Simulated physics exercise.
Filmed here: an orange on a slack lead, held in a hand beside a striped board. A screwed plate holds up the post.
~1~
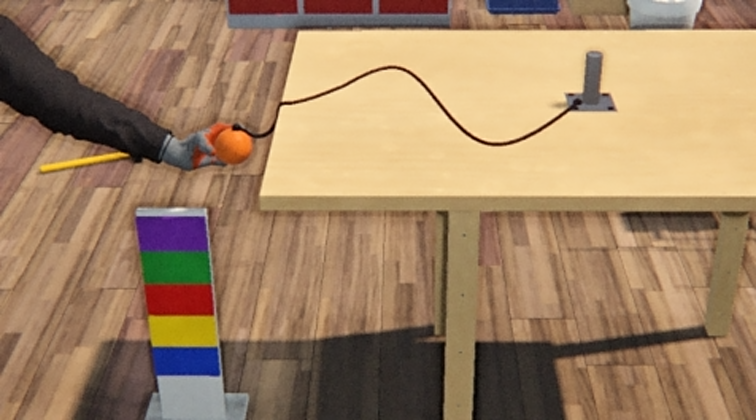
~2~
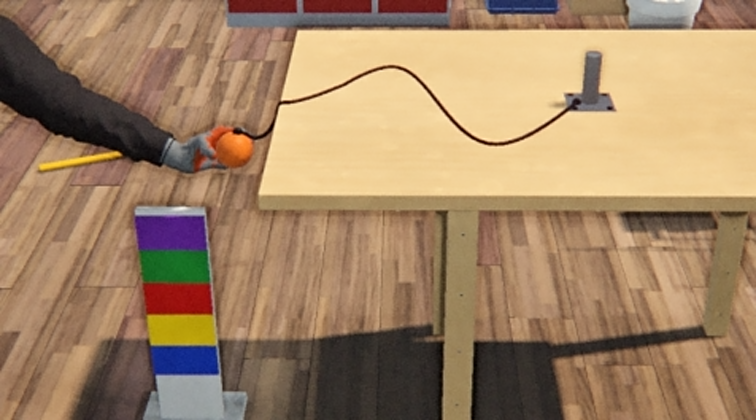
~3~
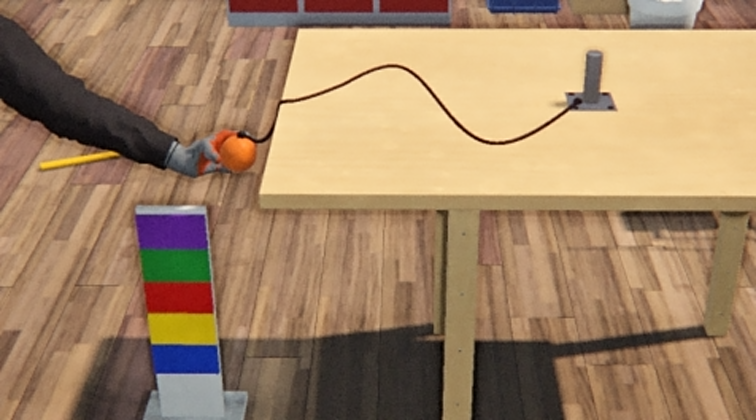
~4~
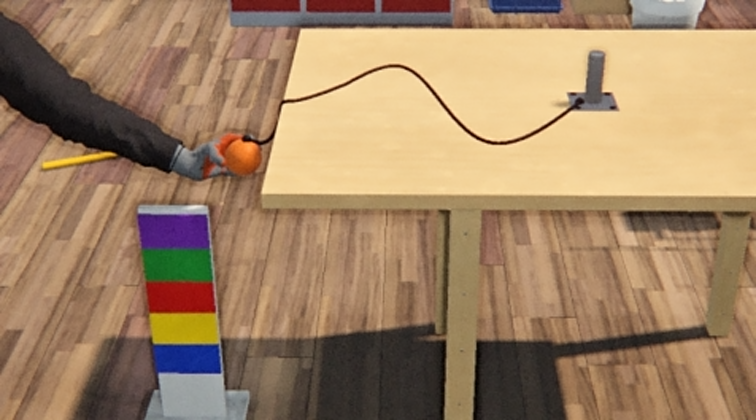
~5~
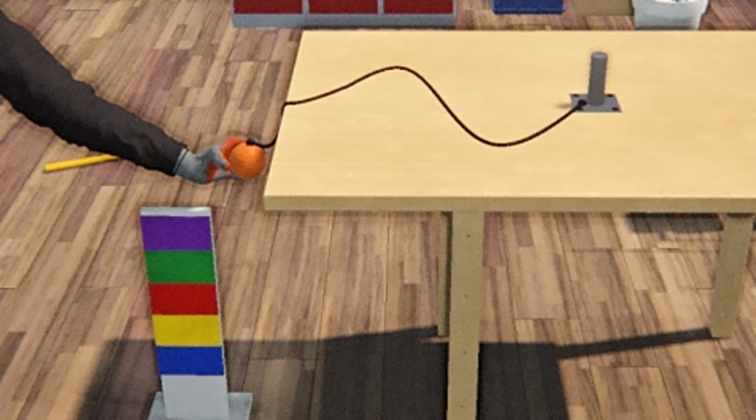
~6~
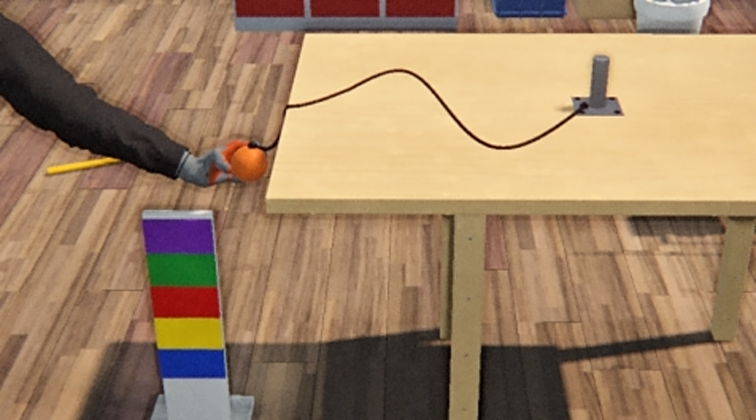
Orange on a slack dark lead, held in a gloved hand, lowering slightly beside a table and a colour-striped board.
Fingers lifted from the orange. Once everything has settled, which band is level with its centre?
The blue band.
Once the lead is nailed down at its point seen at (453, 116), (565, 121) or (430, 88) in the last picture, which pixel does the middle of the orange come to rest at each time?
(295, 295), (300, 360), (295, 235).
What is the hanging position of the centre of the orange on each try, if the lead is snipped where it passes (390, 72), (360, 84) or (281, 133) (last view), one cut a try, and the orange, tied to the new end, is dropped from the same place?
Taking the tries in order gives (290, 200), (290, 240) and (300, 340).
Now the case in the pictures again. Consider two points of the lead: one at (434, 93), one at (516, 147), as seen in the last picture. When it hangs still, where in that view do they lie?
First point (298, 121), second point (463, 112).
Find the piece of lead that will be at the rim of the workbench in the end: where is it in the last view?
The piece you want is at about (430, 88).
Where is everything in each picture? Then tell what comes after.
The first frame shows orange (233, 147); purple (172, 236); green (176, 269); red (179, 301); yellow (183, 332); blue (186, 363).
The second frame shows orange (234, 150); lead through (551, 122) (477, 140) (435, 98) (387, 67) (316, 96).
The third frame shows orange (238, 154).
The fourth frame shows orange (244, 157); lead through (554, 121) (480, 139) (438, 98) (390, 66) (319, 95).
The fifth frame shows orange (247, 161).
The sixth frame shows orange (249, 164); lead through (559, 126) (485, 144) (442, 102) (394, 71) (324, 99).
Early on, orange near (316, 365); level with blue.
Midway, orange near (290, 374); level with blue.
Finally, orange near (299, 374); level with blue. Its centre hangs level with the blue band.
